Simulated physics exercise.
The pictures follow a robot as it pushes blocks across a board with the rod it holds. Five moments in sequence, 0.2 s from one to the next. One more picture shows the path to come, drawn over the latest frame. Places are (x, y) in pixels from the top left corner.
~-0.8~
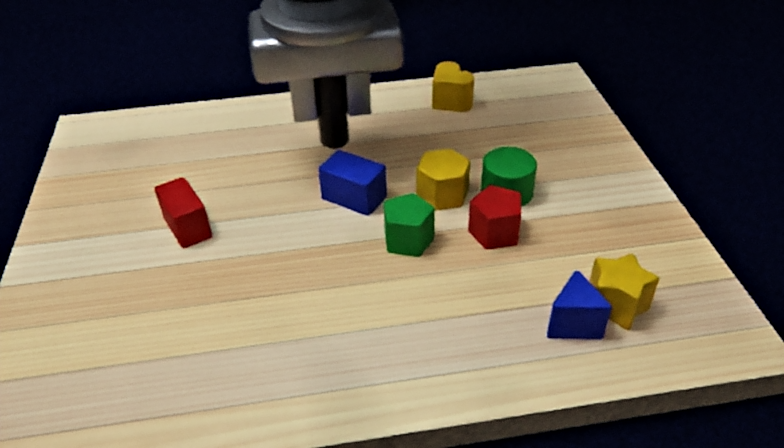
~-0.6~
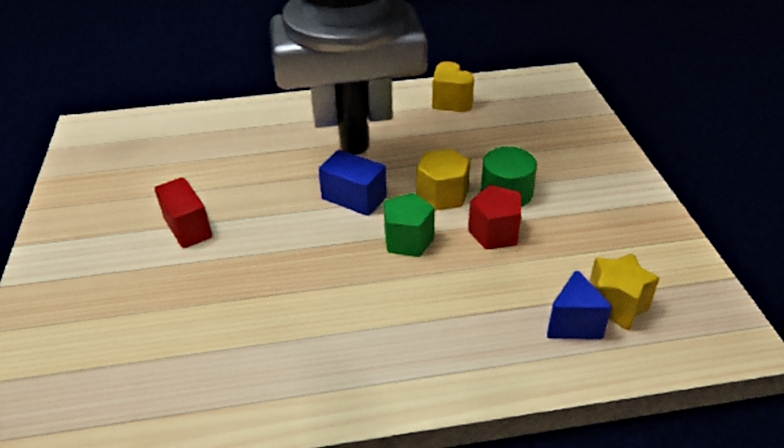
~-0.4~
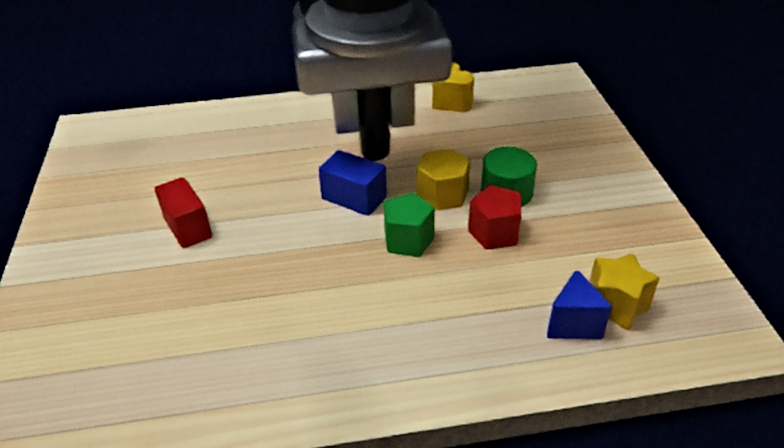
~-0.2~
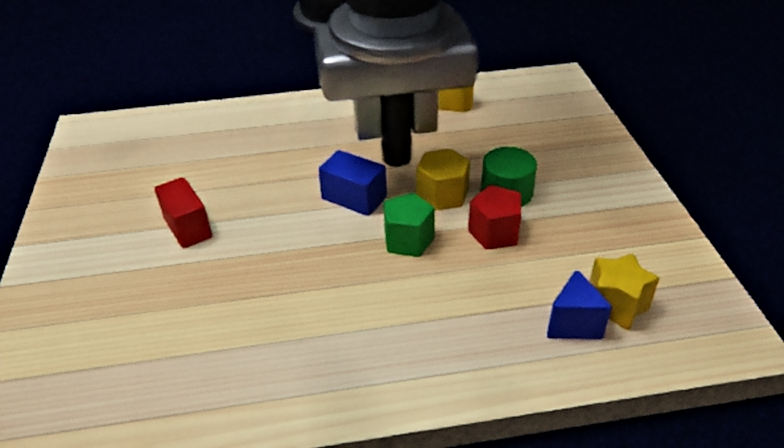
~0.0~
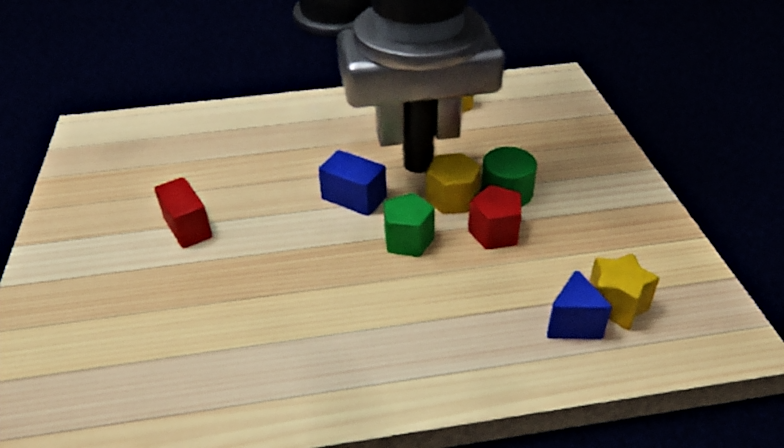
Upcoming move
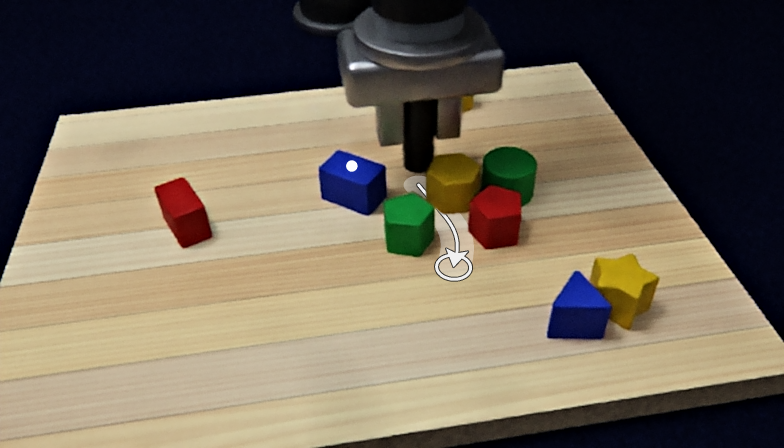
The black rod glides right past the blue block and nudges the yellow hexagon slightly right.
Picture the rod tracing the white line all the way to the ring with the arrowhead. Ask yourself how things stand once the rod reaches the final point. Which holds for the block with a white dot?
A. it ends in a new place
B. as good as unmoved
B - as good as unmoved.
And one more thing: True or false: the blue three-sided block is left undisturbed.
My answer: True.
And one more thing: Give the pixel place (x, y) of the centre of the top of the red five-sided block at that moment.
The centre of its top face lies at (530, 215).
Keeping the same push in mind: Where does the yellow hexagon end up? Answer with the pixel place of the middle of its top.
(495, 189)
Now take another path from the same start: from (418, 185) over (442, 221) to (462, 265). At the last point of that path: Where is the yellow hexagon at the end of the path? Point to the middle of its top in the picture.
The middle of its top is at (485, 186).
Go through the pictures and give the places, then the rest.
In the first frame, tip of the rod at (335, 142), middles of tops, blue oblong at (352, 166), yellow hexagon at (444, 163), red five-sided block at (498, 201), green circle at (510, 161), blue three-sided block at (581, 293).
In the second frame, rod at (355, 147), nothing pushed.
In the third frame, rod at (376, 153), nothing pushed.
In the fourth frame, rod at (397, 159), nothing pushed.
In the fifth frame, rod at (419, 166), blue oblong at (352, 166), yellow hexagon at (454, 167), red five-sided block at (498, 201), green circle at (510, 161), blue three-sided block at (581, 293).
The line goes from (418, 185) through (438, 209) and (456, 235) to (454, 267); the dot is on the blue oblong.
What follows on the original path. One third of the way, rod at (440, 190); yellow hexagon at (482, 183), turned 20° anticlockwise; red five-sided block at (513, 209), turned 20° clockwise; green circle at (523, 161).
Two thirds of the way, rod at (457, 216); yellow hexagon at (495, 189), turned 35° anticlockwise; red five-sided block at (530, 215), turned 15° clockwise; green circle at (523, 161).
At the end, rod at (455, 247); blue oblong unmoved; yellow hexagon at (495, 189), turned 35° anticlockwise; red five-sided block at (530, 215), turned 15° clockwise; green circle at (523, 161); blue three-sided block unmoved.
